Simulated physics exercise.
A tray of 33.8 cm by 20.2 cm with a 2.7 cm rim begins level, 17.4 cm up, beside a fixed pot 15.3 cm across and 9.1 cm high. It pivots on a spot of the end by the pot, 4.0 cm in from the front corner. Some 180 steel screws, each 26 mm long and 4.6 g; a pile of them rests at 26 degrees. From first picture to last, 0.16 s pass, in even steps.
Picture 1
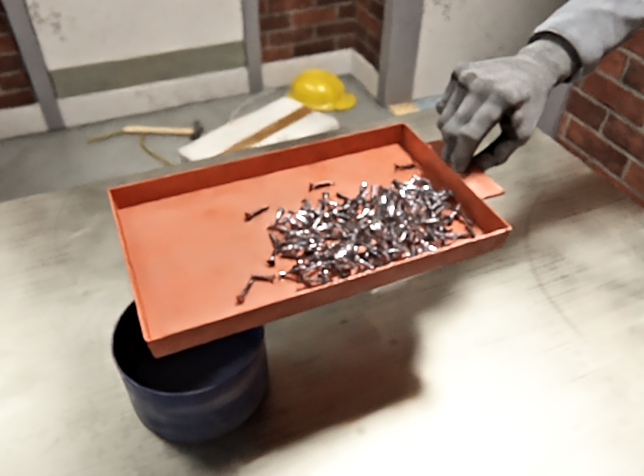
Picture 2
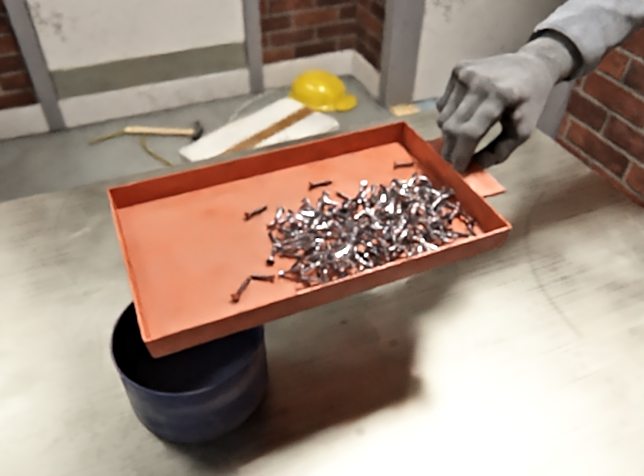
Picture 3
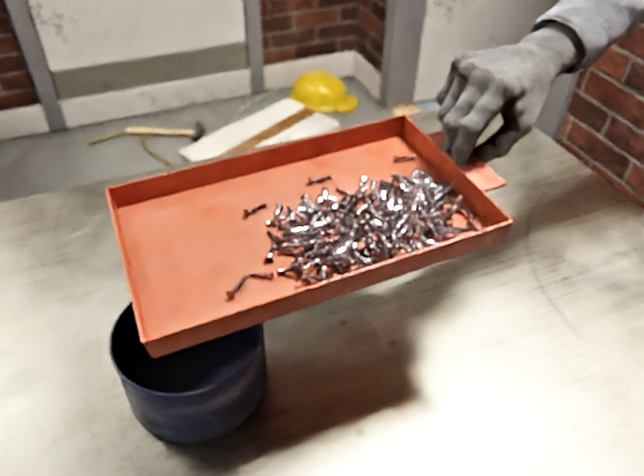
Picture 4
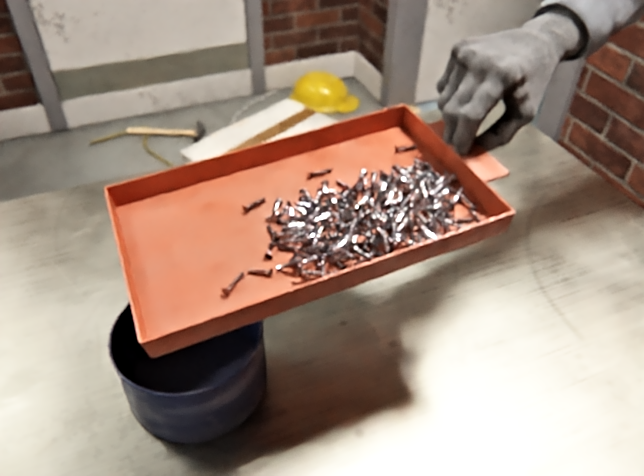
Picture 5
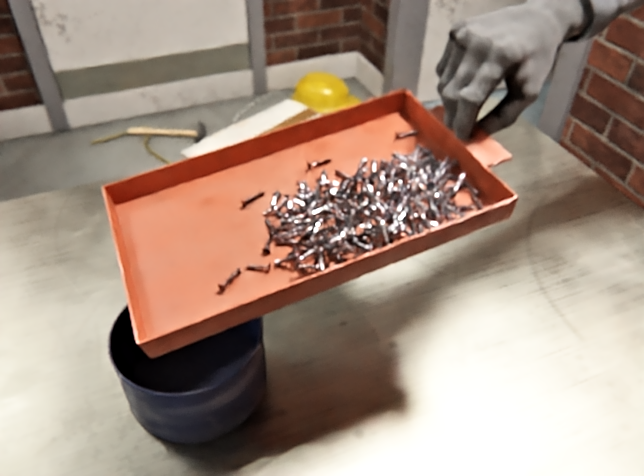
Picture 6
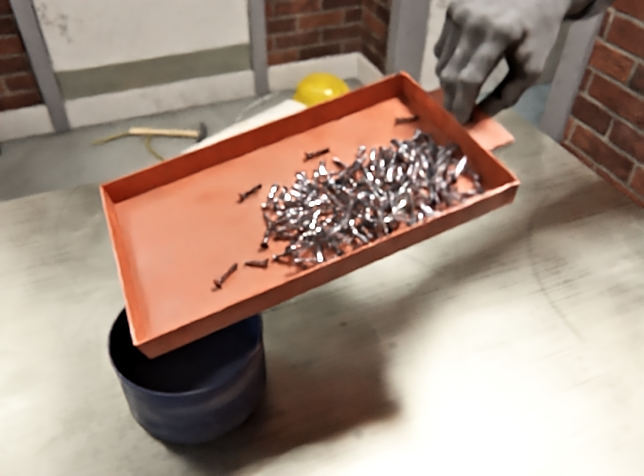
On a workbench, a gray hand slowly raises the right end of an orange tray of screws.
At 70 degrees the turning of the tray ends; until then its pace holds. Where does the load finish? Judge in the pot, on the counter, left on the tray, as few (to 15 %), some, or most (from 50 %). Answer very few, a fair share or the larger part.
Pot: Very few, counter: The larger part, tray: A fair share.
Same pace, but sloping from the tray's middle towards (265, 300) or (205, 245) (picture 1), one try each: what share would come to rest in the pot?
Some 0 and 0 per cent.
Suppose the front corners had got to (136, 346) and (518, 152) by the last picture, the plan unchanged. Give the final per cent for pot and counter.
Pot 0, counter 90.
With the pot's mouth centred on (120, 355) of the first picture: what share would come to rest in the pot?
Some 30 per cent.
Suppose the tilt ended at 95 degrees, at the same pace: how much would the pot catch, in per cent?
Then about 0 per cent.
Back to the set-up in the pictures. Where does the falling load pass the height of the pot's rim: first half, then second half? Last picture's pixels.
First near (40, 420), later near (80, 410).
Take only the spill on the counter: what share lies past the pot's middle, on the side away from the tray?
Some 100 per cent.
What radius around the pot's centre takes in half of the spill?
Some 20 cm.
Then, 0.27 s after the last picture, tilt 41 degrees; the tray holds 100 %, the pot 0 %.
Then, 0.44 s after the last picture, tilt 60 degrees; the tray holds 100 %, the pot 0 %.
Then, 0.74 s after the last picture, tilt 70 degrees; the tray holds 30 %, the pot 0 %.
In the end, pot 0 %, counter 75 %, tray 25 %.
